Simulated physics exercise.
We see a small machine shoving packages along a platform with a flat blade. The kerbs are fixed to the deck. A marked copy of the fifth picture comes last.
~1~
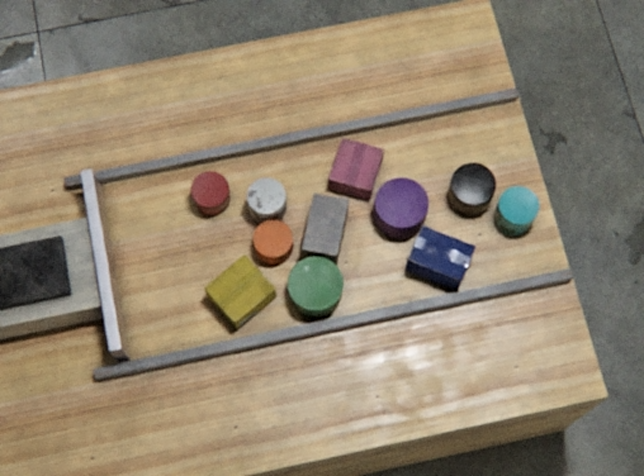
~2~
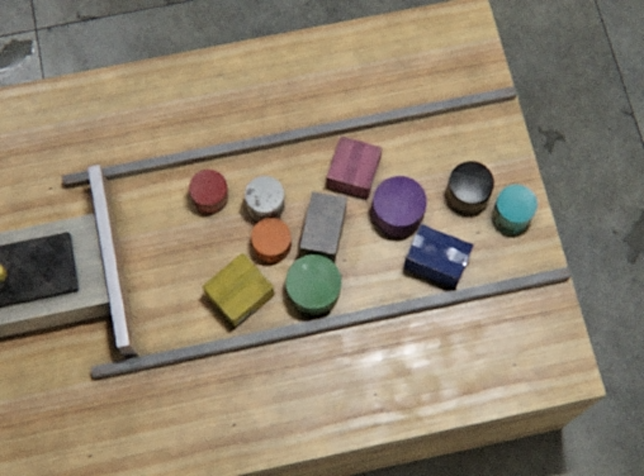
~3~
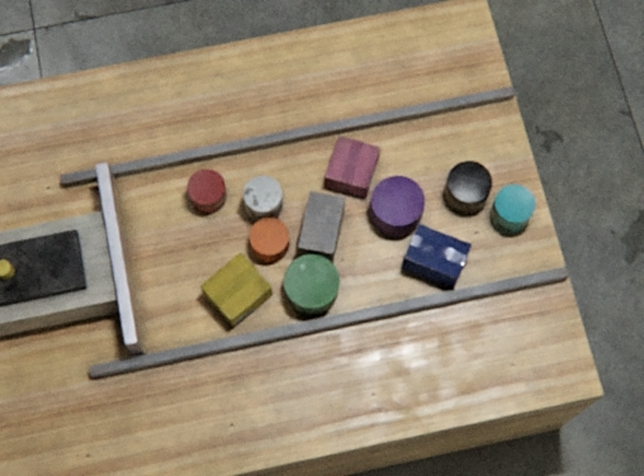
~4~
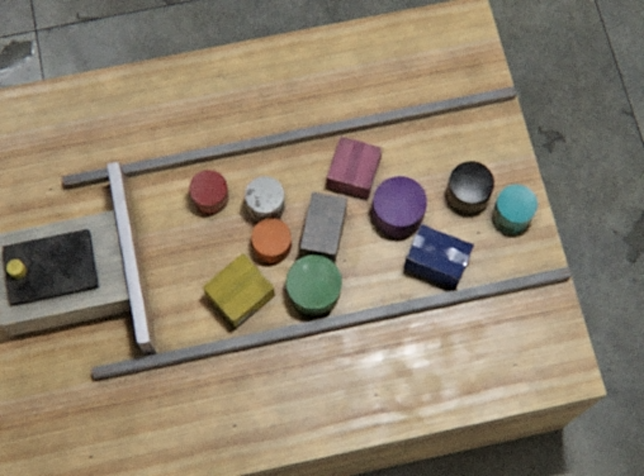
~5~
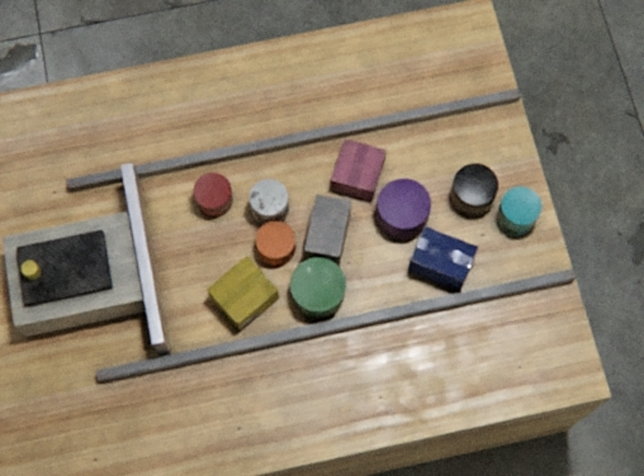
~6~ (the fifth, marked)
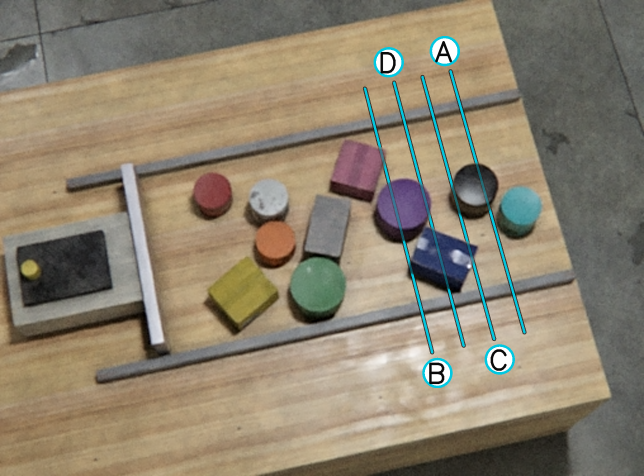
Small machine with a flat blade sliding slowly right between two rails toward colourful blocks and discs, which stay still.
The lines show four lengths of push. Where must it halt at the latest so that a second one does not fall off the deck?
Up to line B.
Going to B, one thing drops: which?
The turquoise pail.
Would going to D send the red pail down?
By then, no.
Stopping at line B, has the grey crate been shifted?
Yes.
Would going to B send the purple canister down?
No.
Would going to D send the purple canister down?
By then, no.
On the marked copy, A at (486, 197); B at (397, 215); C at (457, 203); D at (428, 209).
With B. Early on, robot (165, 246); green pail (336, 288); yellow parcel (282, 294).
Further on, robot (258, 227); blue parcel (469, 248); purple canister (431, 203).
At the end, robot (326, 213); turquoise pail over the edge; black canister (536, 162); one fallen.
As for the rest, A drops five; C drops four; D drops three.
